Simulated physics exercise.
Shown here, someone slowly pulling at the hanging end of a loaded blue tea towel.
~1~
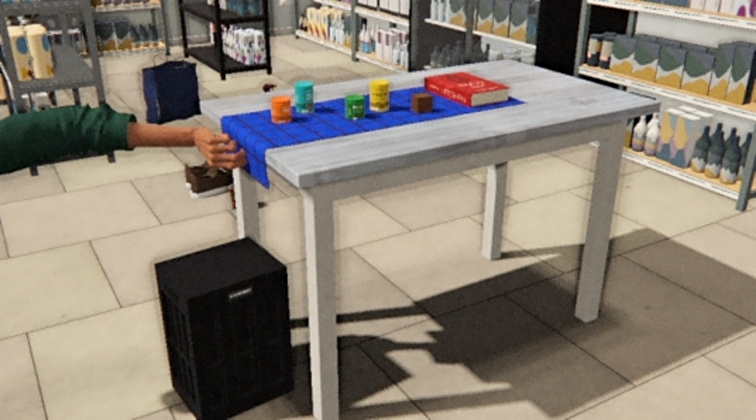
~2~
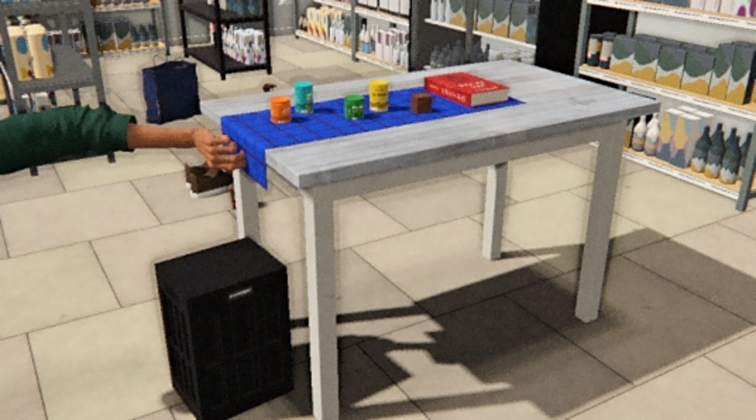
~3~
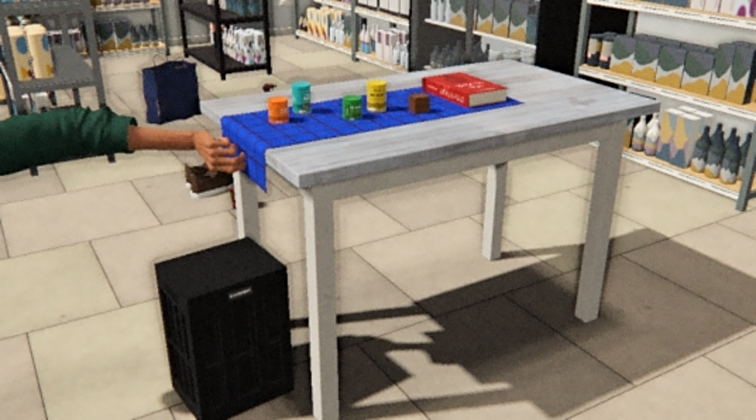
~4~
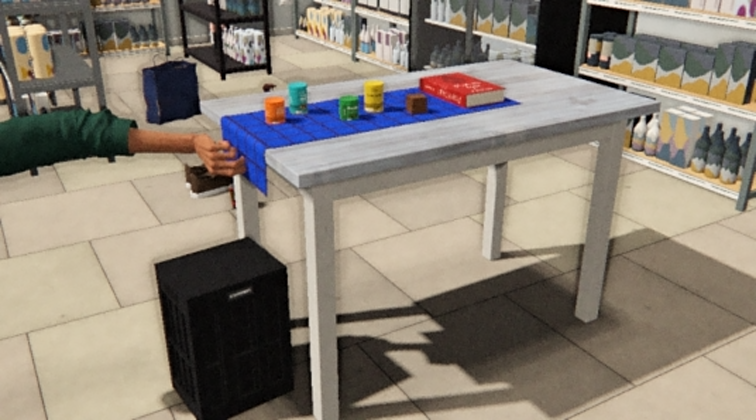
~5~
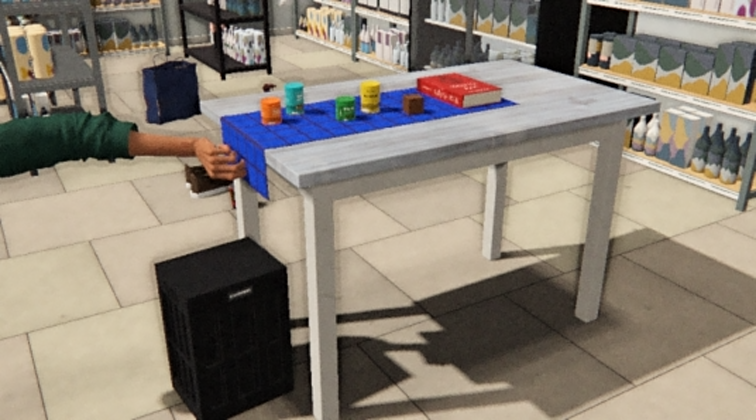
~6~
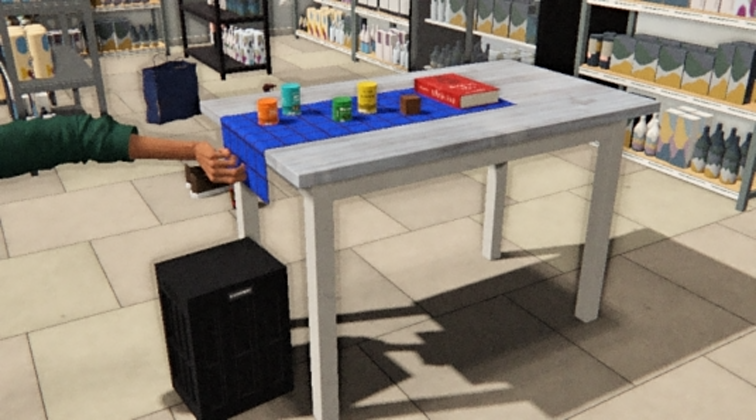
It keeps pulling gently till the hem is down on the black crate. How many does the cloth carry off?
Over the edge go two.
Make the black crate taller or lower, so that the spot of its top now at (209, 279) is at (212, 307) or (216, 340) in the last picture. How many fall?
Over the edge go 3 and 4.
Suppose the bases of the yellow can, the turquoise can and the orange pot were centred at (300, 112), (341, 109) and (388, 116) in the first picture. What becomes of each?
The yellow can is carried off; the turquoise can keeps its place on top; the orange pot keeps its place on top.
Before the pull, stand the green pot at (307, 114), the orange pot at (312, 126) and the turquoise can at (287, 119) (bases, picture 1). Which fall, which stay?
The green pot comes down, the orange pot comes down, the turquoise can drops off.
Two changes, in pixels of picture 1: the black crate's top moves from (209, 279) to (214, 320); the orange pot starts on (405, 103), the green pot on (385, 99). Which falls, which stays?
The orange pot does not fall; the green pot remains up.
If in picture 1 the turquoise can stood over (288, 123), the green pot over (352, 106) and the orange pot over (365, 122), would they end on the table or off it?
The turquoise can drops off, the green pot keeps its place on top, the orange pot stays on.
A little later, hem near (246, 213); all still up.
Next, hem near (247, 245); orange pot and turquoise can gone.
When it is over, hem on the crate; orange pot and turquoise can gone. The table loses two.
